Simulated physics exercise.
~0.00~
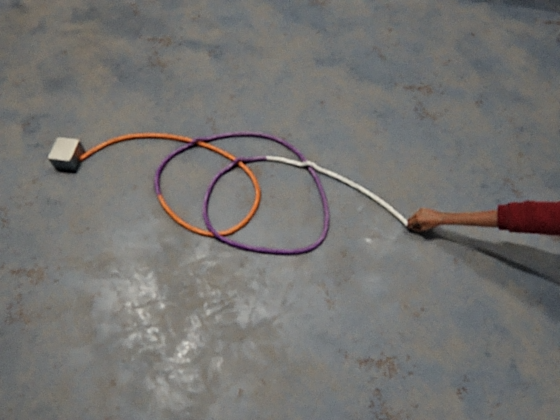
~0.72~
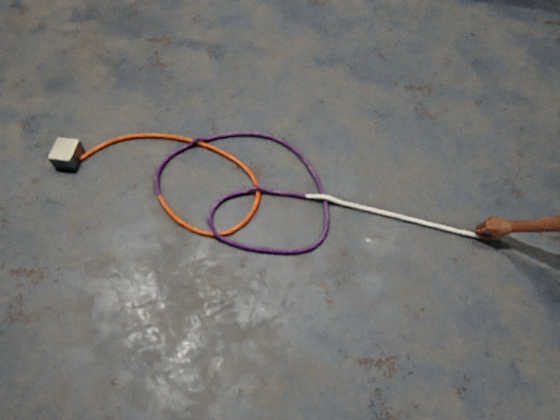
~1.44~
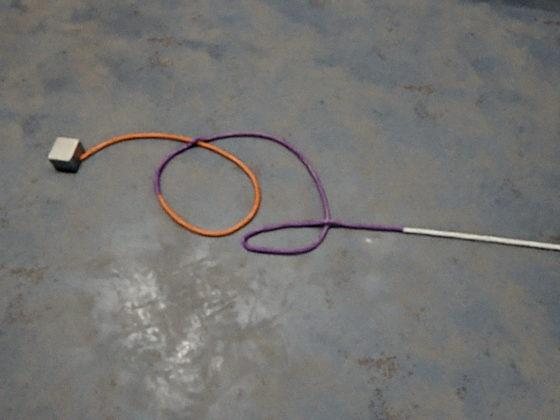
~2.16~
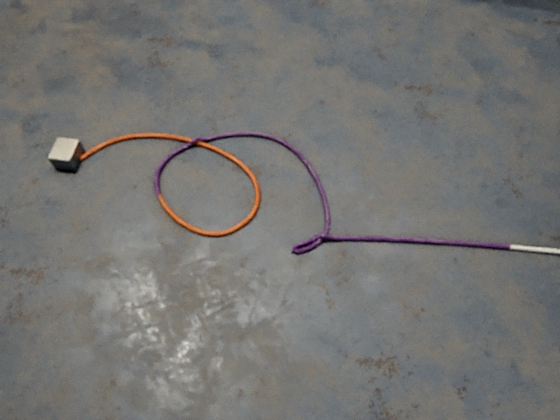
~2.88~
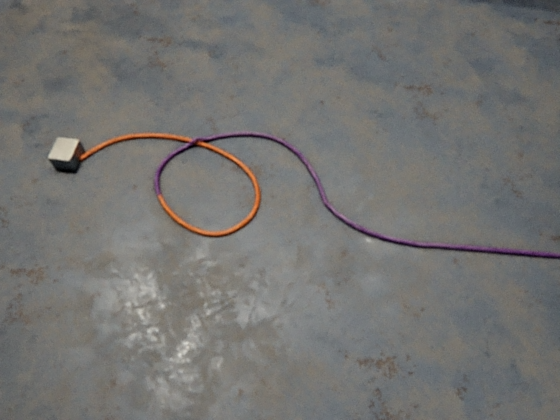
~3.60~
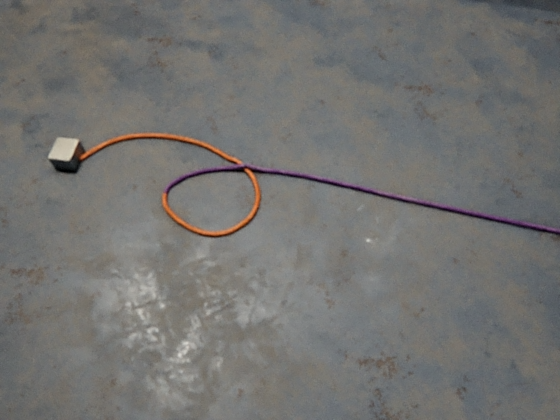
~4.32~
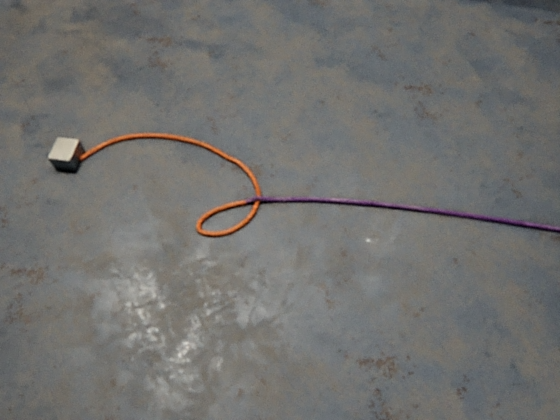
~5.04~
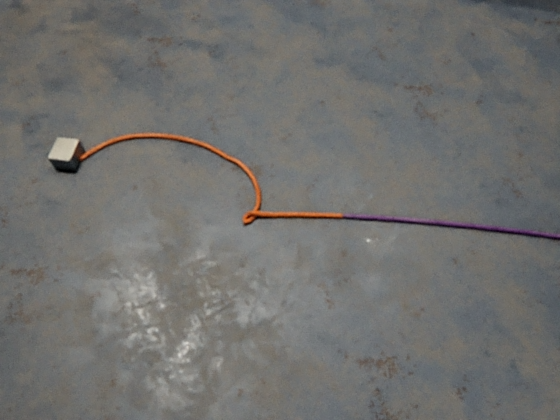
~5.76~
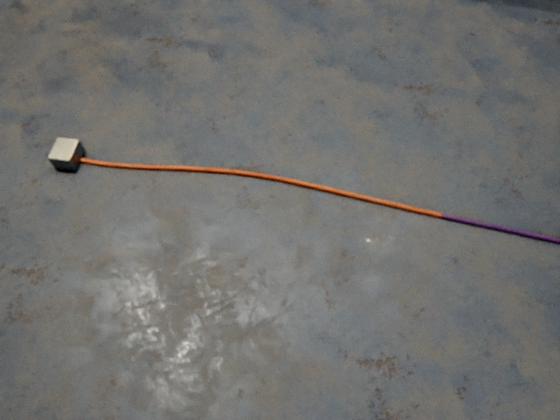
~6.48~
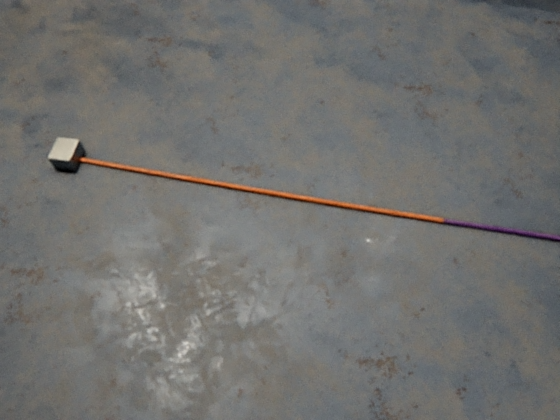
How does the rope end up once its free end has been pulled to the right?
The rope straightens out, with its loops gone and no knot left in the part that can be seen.
